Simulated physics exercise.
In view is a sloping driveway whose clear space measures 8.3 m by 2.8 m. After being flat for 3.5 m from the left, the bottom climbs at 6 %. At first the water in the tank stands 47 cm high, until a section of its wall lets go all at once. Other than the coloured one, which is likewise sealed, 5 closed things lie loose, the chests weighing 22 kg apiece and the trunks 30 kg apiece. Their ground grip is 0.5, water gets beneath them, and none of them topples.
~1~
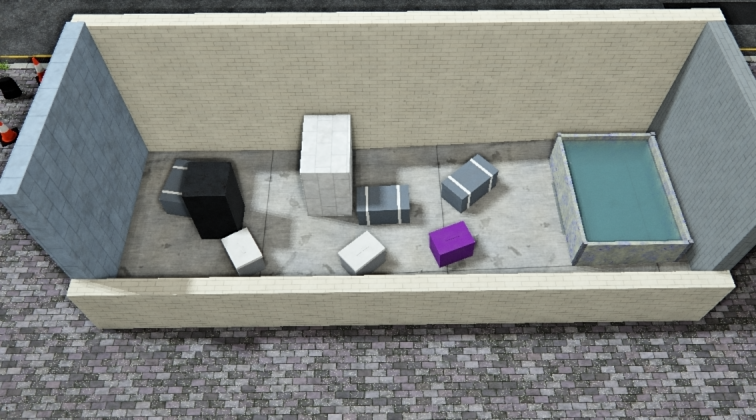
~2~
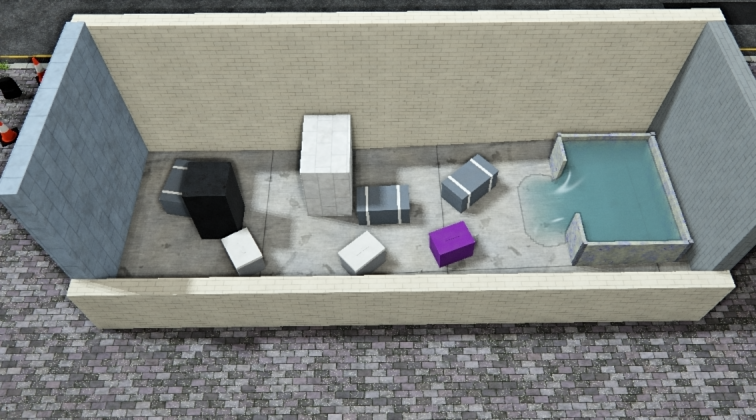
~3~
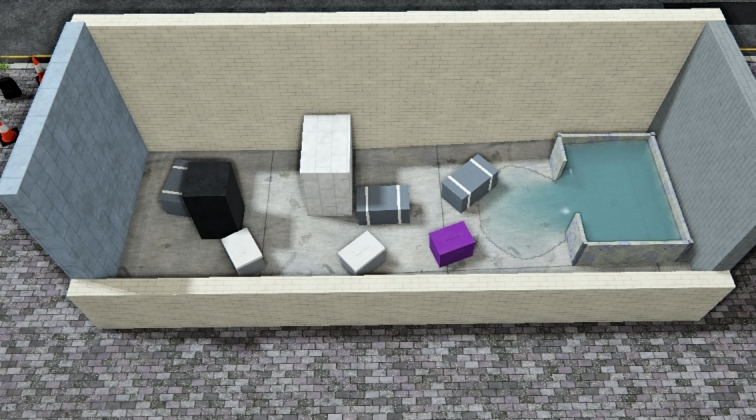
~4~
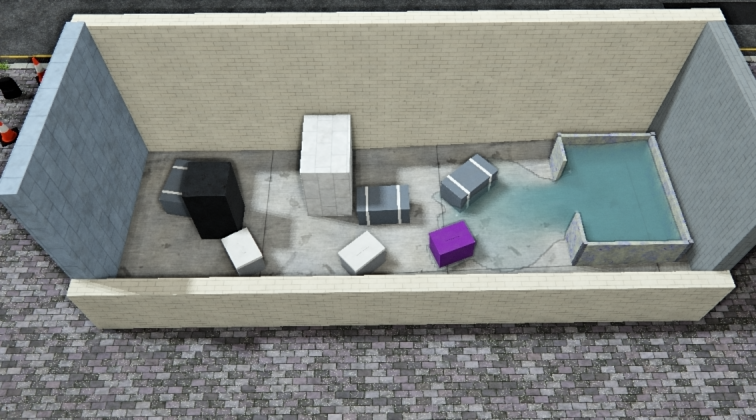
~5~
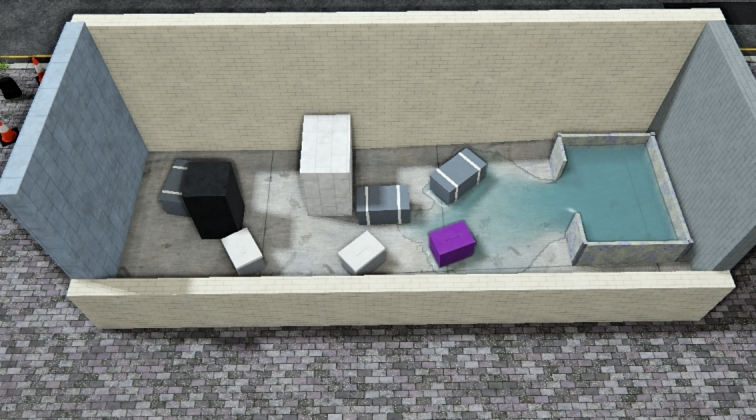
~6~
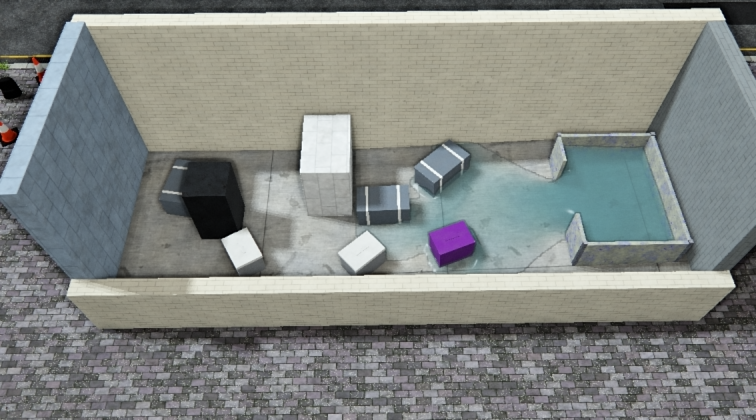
In a walled driveway scattered with boxes, water pours leftward from an opening in a tank at the right and spreads across the ground, shifting a grey strapped box to the left and reaching around the purple chest.
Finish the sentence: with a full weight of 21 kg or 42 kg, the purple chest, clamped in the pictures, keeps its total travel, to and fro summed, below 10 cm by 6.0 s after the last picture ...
... with neither weight.
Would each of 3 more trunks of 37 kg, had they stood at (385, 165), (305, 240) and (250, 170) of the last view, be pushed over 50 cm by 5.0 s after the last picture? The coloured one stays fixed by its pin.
Respectively: A smaller shift, a bigger shift, a smaller shift.
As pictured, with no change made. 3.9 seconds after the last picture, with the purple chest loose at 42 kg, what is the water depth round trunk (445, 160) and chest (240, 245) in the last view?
10 and 7 cm.
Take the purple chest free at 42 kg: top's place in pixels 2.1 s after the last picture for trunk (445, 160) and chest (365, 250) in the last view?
About (377, 143) for the first and (277, 250) for the second.
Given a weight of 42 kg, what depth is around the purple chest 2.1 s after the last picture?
Something like 8 centimetres.
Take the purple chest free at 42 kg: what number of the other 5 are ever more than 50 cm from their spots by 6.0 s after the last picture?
Count: 5.
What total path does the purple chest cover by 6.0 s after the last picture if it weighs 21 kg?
Around 450 cm in total.
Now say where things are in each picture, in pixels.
The first frame shows the purple chest at (454, 237), on the bottom; water covers 2.6 m2; 0 of 6 have shifted.
The second frame shows the purple chest at (454, 237) rests on the ground; 3.2 m2 under water; 0 of 6 have shifted.
The third frame shows the purple chest at (454, 237), on the bottom; water covers 4.2 m2; 0 of 6 have shifted.
The fourth frame shows the purple chest at (454, 237) rests on the ground; 5.1 m2 under water; 0 of 6 have shifted.
The fifth frame shows the purple chest at (454, 237) rests on the ground; water covers 6.0 m2; 1 of 6 have shifted.
The sixth frame shows the purple chest at (454, 237) rests on the ground; 7.2 m2 under water; 1 of 6 have shifted.
Then, 0.4 s after the last picture the purple chest would be 63 cm from its start with 21 kg and 21 cm from its start with 42 kg; 7 cm of water round it then.
Then, 2.1 s after the last picture the purple chest would be 297 cm from its start with 21 kg and 64 cm from its start with 42 kg; 8 cm of water round it then.
Then, 3.9 s after the last picture the purple chest would be 393 cm from its start with 21 kg and 65 cm from its start with 42 kg; 7 cm of water round it then.
Then, 6.0 s after the last picture the purple chest would be 404 cm from its start with 21 kg and 65 cm from its start with 42 kg; 6 cm of water round it then.
